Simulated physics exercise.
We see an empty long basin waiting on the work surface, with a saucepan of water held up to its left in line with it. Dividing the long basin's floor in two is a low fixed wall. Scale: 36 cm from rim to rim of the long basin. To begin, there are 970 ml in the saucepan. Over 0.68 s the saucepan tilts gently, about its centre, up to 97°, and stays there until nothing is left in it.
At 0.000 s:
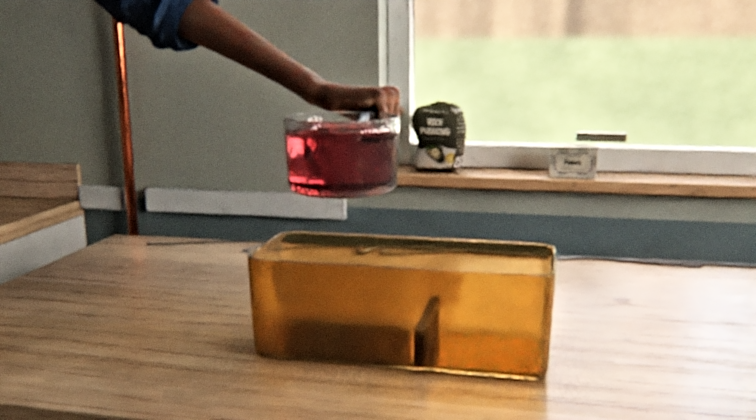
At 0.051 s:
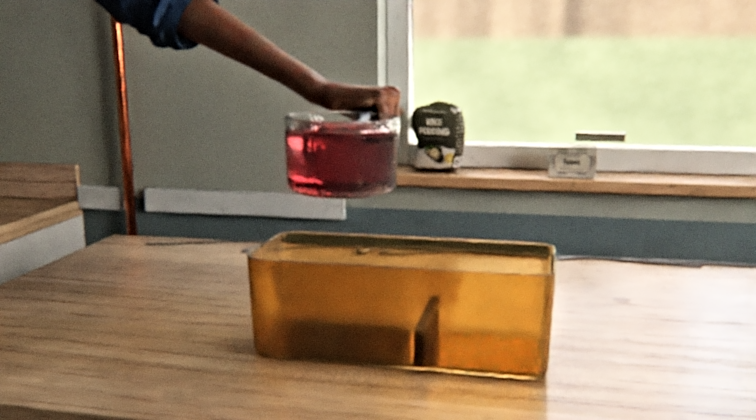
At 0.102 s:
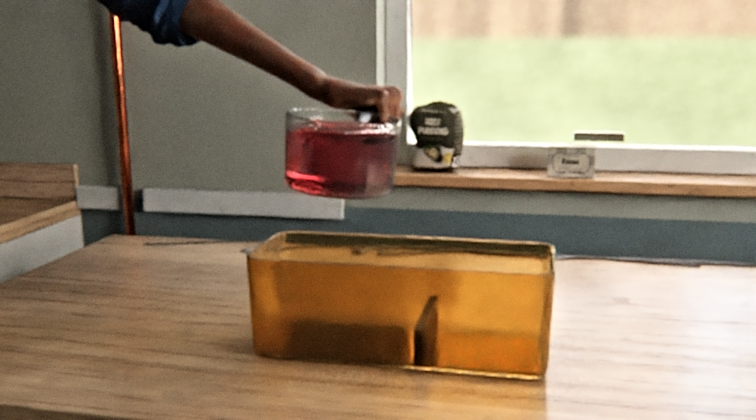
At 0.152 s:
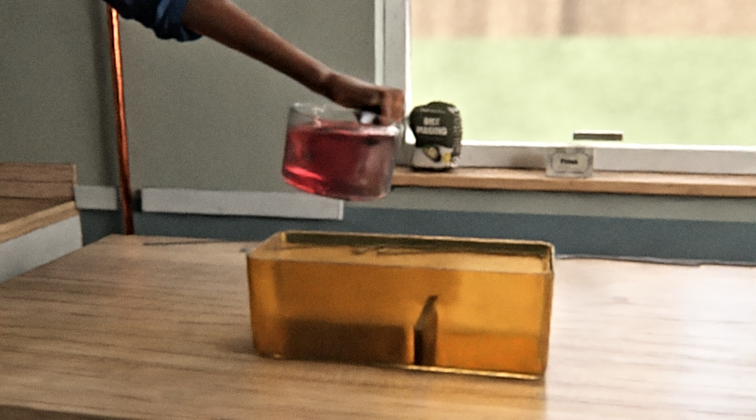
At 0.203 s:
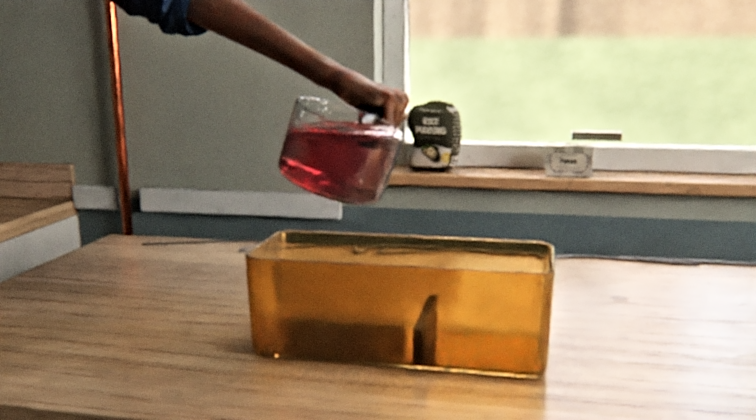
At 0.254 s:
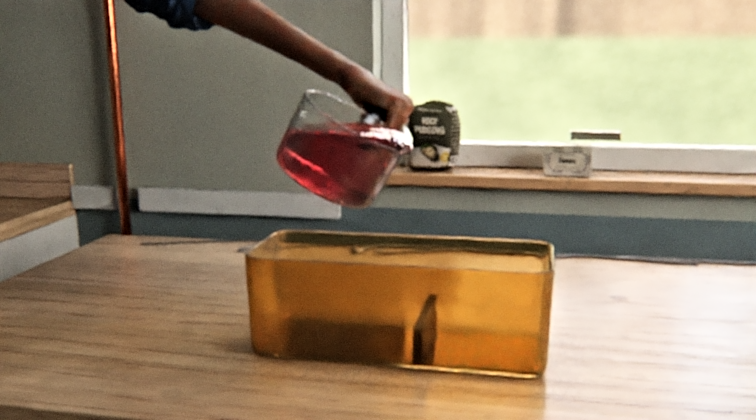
On a wooden table by a window, a hand gradually tilting a clear pot of red liquid rightward above an amber rectangular container.
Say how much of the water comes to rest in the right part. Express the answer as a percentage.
About 79 per cent comes to rest there.
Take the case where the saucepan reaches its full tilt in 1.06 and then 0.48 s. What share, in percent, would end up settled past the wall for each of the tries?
Near 80 in a hundred on the first go and near 70 in a hundred on the second.
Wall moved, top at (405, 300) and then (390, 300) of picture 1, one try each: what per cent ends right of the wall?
95 then 95 %.
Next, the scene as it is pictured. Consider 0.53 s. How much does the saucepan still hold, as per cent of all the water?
At that time about 46 in a hundred parts are still held.
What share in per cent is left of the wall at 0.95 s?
About 14 percent.
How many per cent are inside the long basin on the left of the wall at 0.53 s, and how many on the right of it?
1 left and 22 right, roughly.
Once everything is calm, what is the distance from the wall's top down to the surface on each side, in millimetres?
Roughly 38 mm on the left side and roughly 4 mm on the right.
By 0.53 s the tilt is 86° and 45 per cent is still to pour, 1 is left of the wall and 23 right of it.
By 0.74 s the tilt is 97° and 13 per cent is still to pour, 10 is left of the wall and 70 right of it.
By 0.95 s the tilt is 97° and 3 per cent is still to pour, 14 is left of the wall and 80 right of it.
By 1.18 s the tilt is 97° and 1 per cent is still to pour, 17 is left of the wall and 82 right of it.
At rest 21 per cent lies left of the wall, 79 right of it and 1 outside.
